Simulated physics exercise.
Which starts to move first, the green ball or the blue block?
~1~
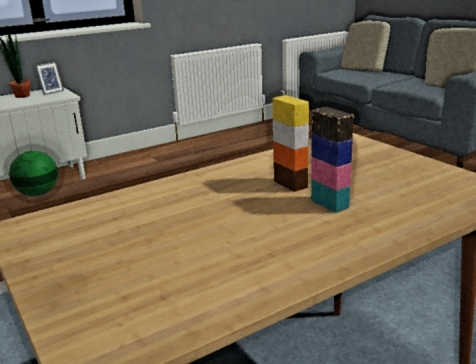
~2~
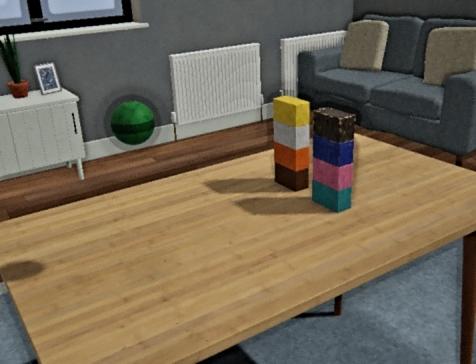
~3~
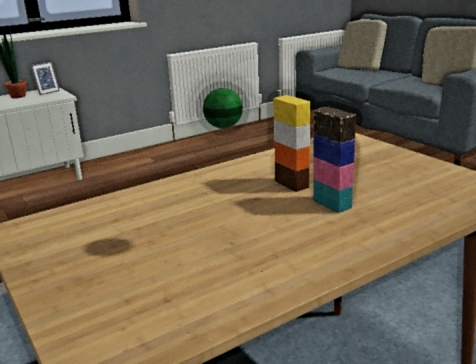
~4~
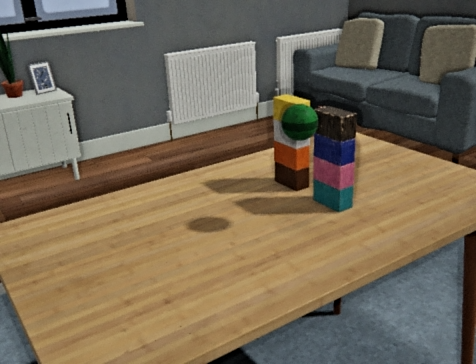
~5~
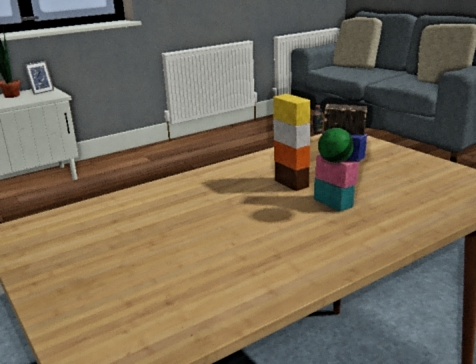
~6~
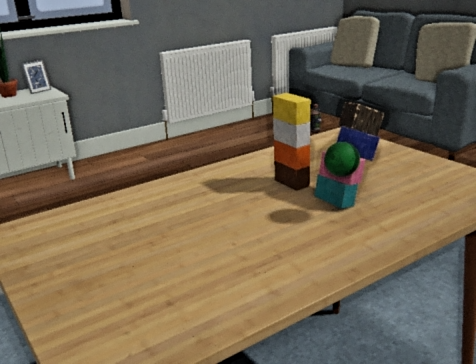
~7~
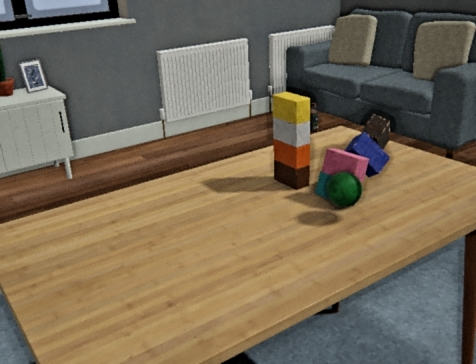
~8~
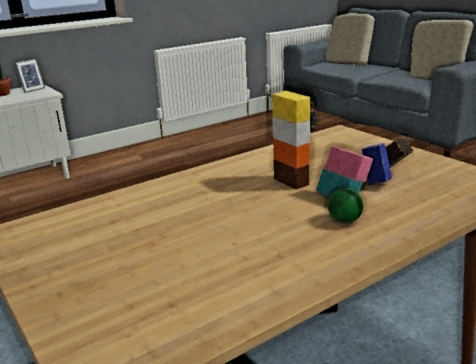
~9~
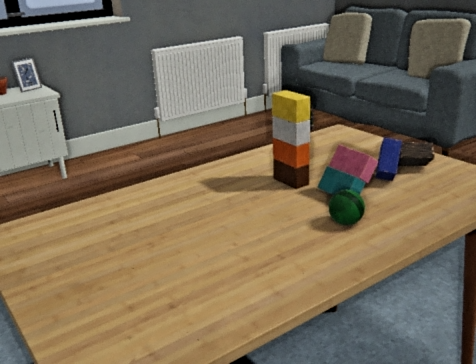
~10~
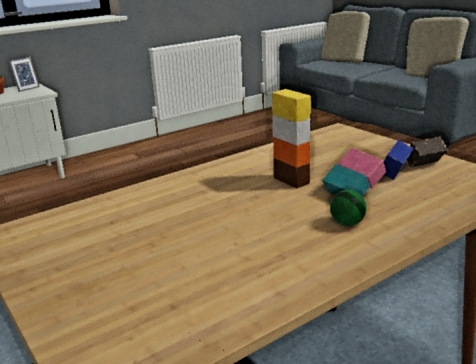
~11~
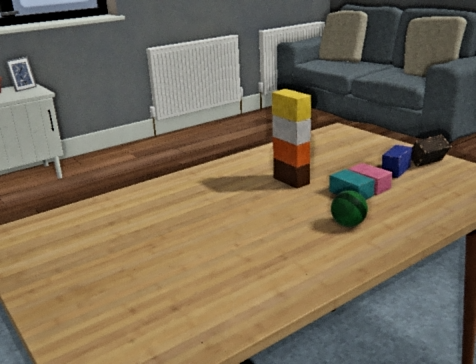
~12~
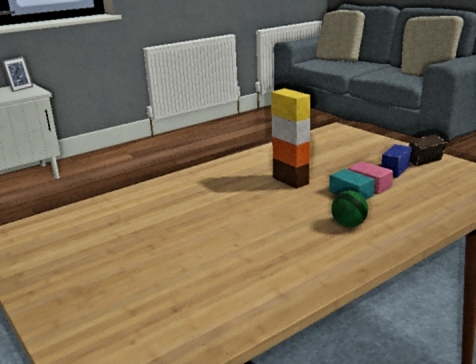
The green ball starts to move first, flying in from the left while the blue block is still sitting in its stack. The blue block only shifts once the ball reaches the stack.
